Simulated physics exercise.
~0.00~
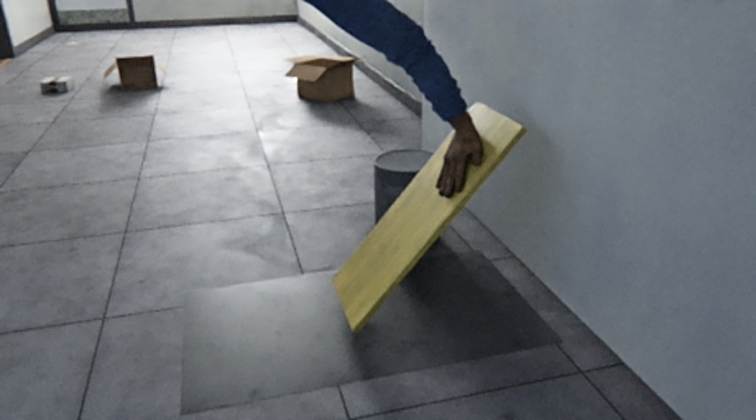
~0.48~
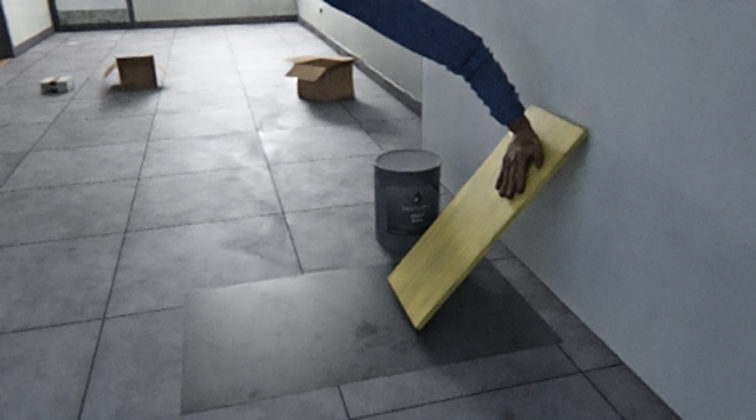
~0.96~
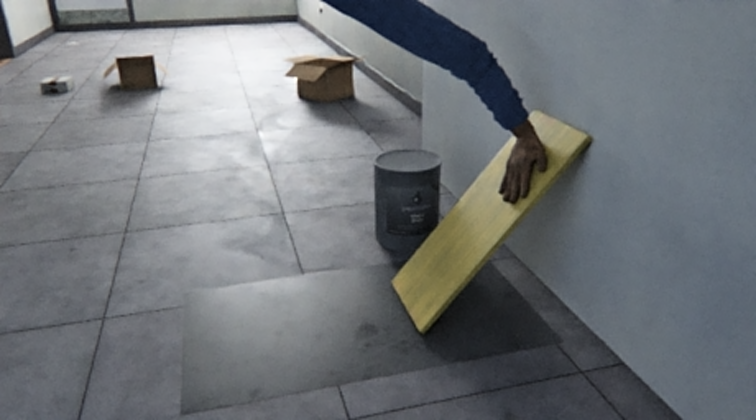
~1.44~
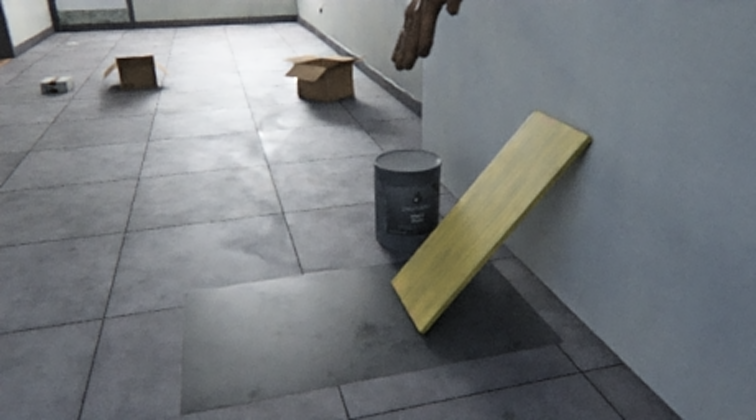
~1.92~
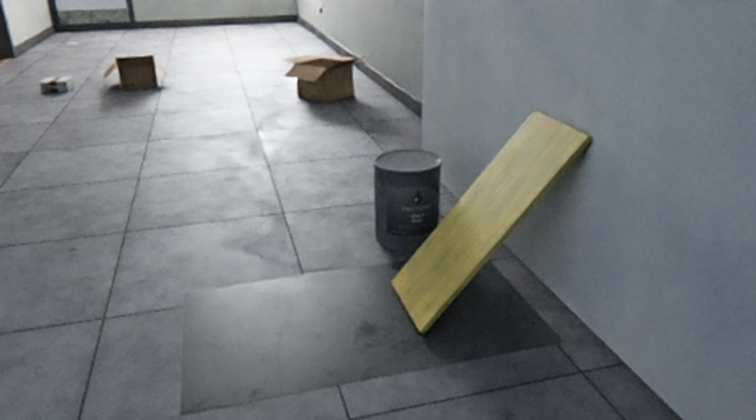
A yellow board, held by a hand in a blue sleeve, was moved to the right and leaned against the pale wall beside a dark grey pail. The fingers let go, the hand drew back out of view, and the board stayed propped there.
